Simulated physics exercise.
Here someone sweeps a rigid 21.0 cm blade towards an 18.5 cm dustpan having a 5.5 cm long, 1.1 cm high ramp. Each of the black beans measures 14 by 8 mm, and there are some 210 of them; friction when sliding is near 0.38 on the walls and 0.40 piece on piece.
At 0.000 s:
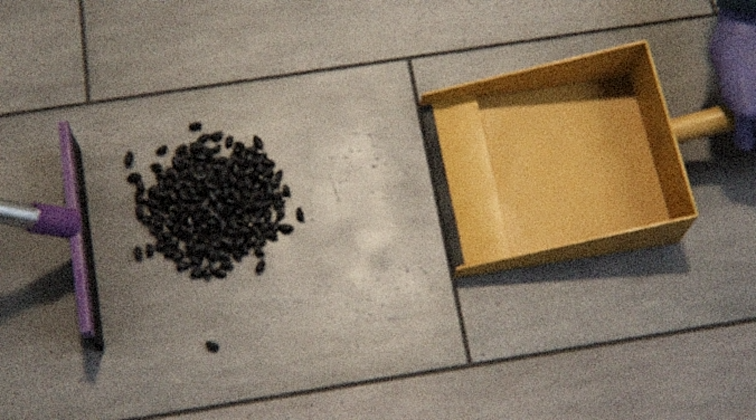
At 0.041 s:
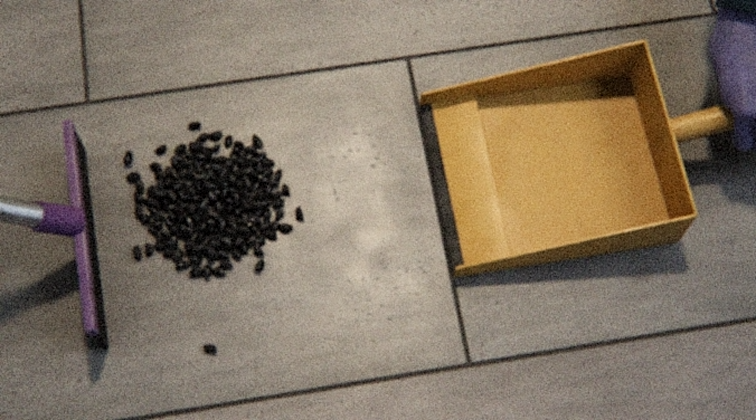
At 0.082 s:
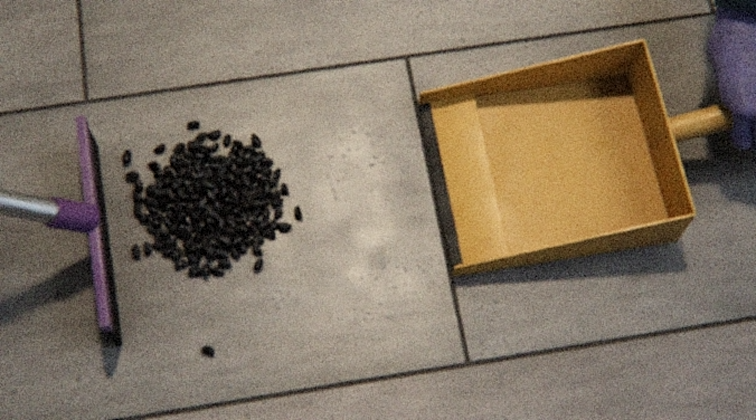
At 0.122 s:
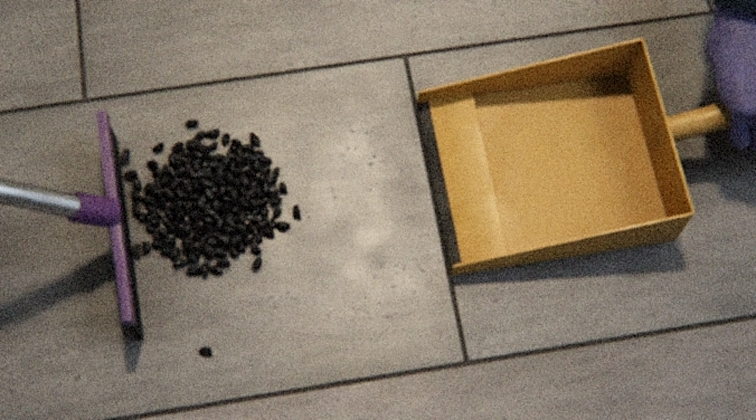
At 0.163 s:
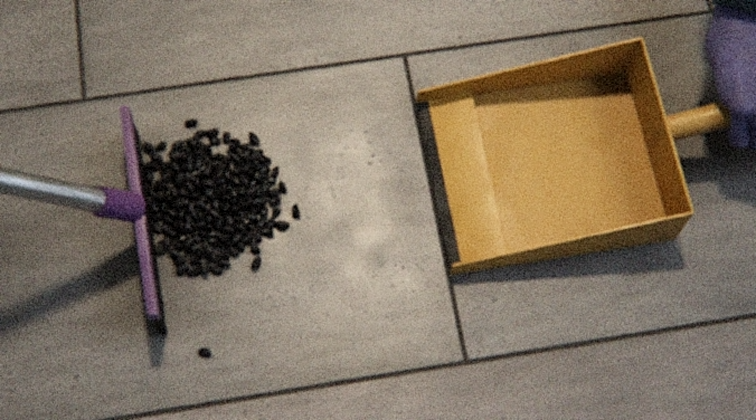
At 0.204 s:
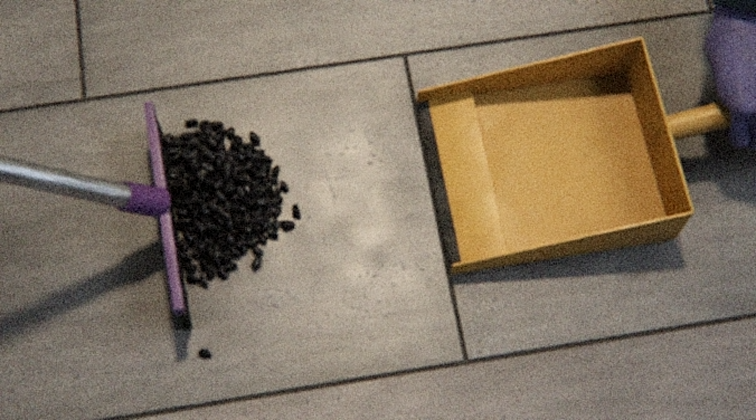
Purple blade on a metal handle sliding right across grey tiles, meeting and bunching black beans while a gloved hand holds a yellow dustpan.
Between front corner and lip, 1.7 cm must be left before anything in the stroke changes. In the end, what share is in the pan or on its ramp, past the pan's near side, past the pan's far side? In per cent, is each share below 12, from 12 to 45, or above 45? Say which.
In order: In the pan or on its ramp: You'll see a big helping of it there. Past the pan's near side: You'll see just a dash of it there. Past the pan's far side: You'll see a middling helping of it there.
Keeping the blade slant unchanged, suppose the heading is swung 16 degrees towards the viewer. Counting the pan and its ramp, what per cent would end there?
I'd put it at close to 35 percent.
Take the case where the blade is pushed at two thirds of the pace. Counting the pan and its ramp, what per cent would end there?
Some 45 %.
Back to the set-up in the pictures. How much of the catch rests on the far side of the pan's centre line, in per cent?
Roughly 60 per cent.
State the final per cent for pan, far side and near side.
In per cent: Pan 50; near side 5; far side 20.
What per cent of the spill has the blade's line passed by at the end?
Around 5 per cent.
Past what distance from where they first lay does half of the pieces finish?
Roughly 24 cm.
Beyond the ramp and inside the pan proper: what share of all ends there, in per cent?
Around 5 in a hundred.
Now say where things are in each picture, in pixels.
Blade from (88, 331) to (65, 130), moved 0.0 cm, 0 of the pieces shifted so far; middle of the pieces at (216, 207); pan at (566, 170), in the first picture.
Blade from (92, 330) to (70, 128), moved 0.5 cm, 0 of the pieces shifted so far; middle of the pieces at (215, 206), in the second picture.
Blade from (107, 326) to (83, 125), moved 1.9 cm, 1 of the pieces shifted so far; middle of the pieces at (214, 205), in the third picture.
Blade from (129, 320) to (104, 120), moved 4.0 cm, 1 of the pieces shifted so far; middle of the pieces at (213, 204), in the fourth picture.
Blade from (154, 314) to (127, 115), moved 6.2 cm, 56 of the pieces shifted so far; middle of the pieces at (215, 196), in the fifth picture.
Blade from (180, 309) to (150, 110), moved 8.5 cm, 178 of the pieces shifted so far; middle of the pieces at (220, 197); pan at (562, 167). The blade's pace is about 0.55 m/s, heading 3 degrees away from the viewer's side, in the sixth picture.
Then, at 0.42 s, middle of the blade 14 cm from the lip; 0 % over the lip, far side 15 %, near side 0 %.
After 0.56 s, middle of the blade 6 cm from the lip; 0 % over the lip, far side 15 %, near side 5 %.
After 0.83 s, middle of the blade 2 cm from the lip; 50 % over the lip, far side 20 %, near side 5 %.
At rest (2.1 s), pan 50 %, near side 5 %, far side 20 %, in front of the lip or behind the blade 25 %.
